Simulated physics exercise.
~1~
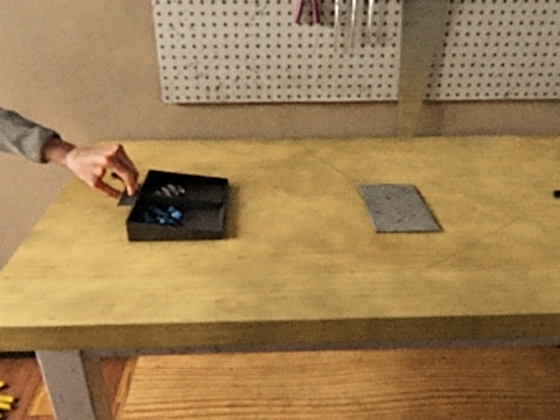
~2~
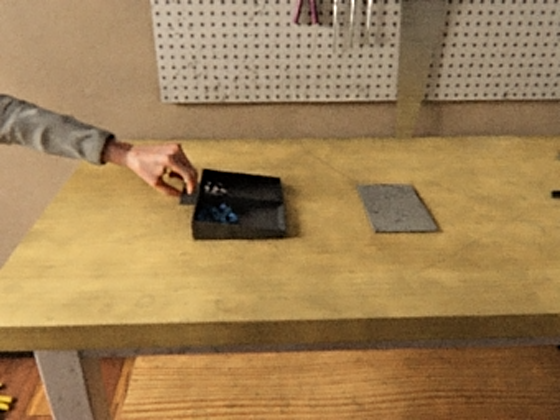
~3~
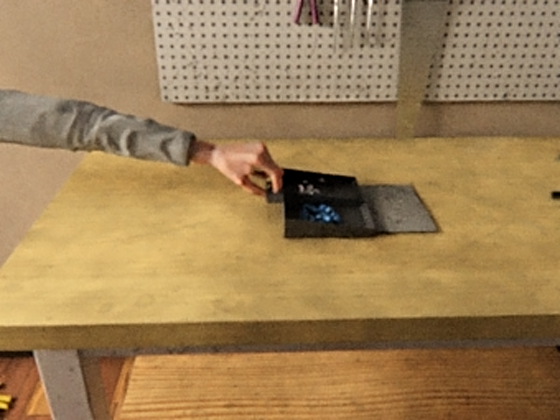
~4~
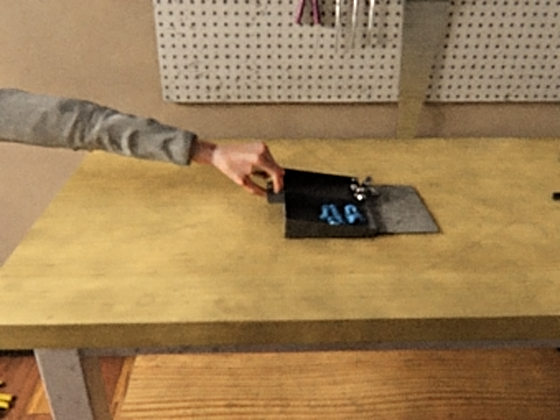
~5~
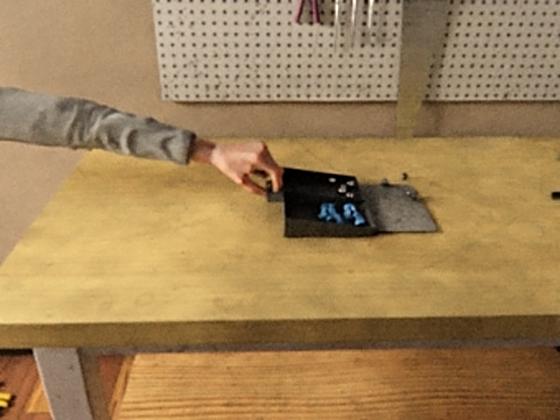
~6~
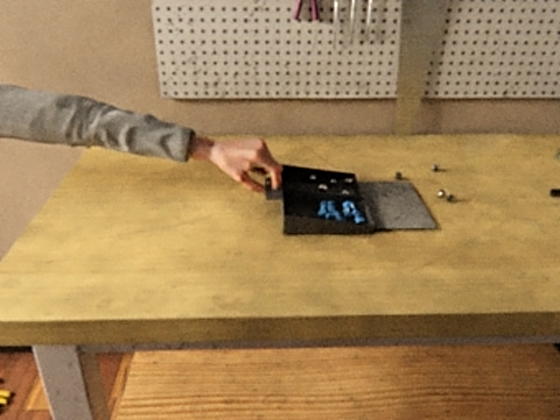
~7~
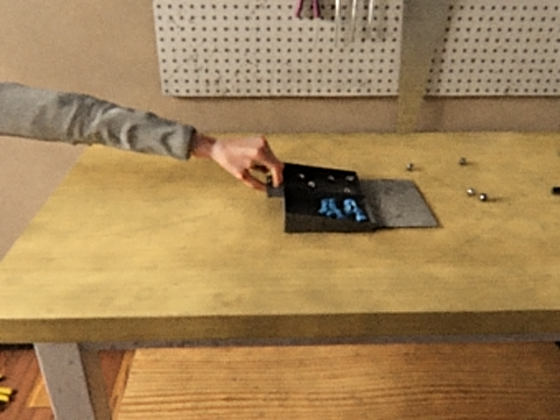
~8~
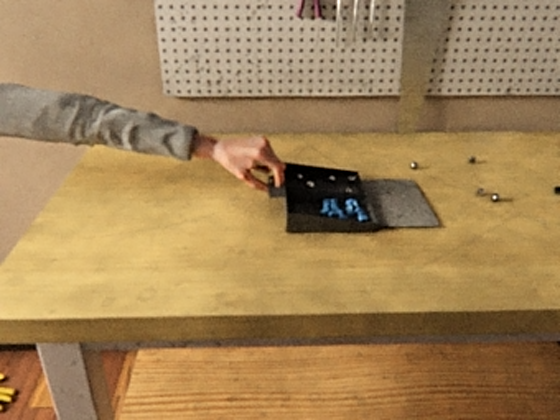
On a yellowish wooden workbench in front of a white pegboard, a hand in a grey sleeve holds the left side of a black two-part tray, with blue pieces in the near part and small shiny metal pieces in the far part. The hand slides the tray to the right towards a flat grey slab. The tray stops against the slab, and the contents shift forward. The blue pieces slide towards the right rim but stay inside, while some metal pieces spill over it. These scatter to the right across the bench and end up lying beyond the slab, with others still in the tray.
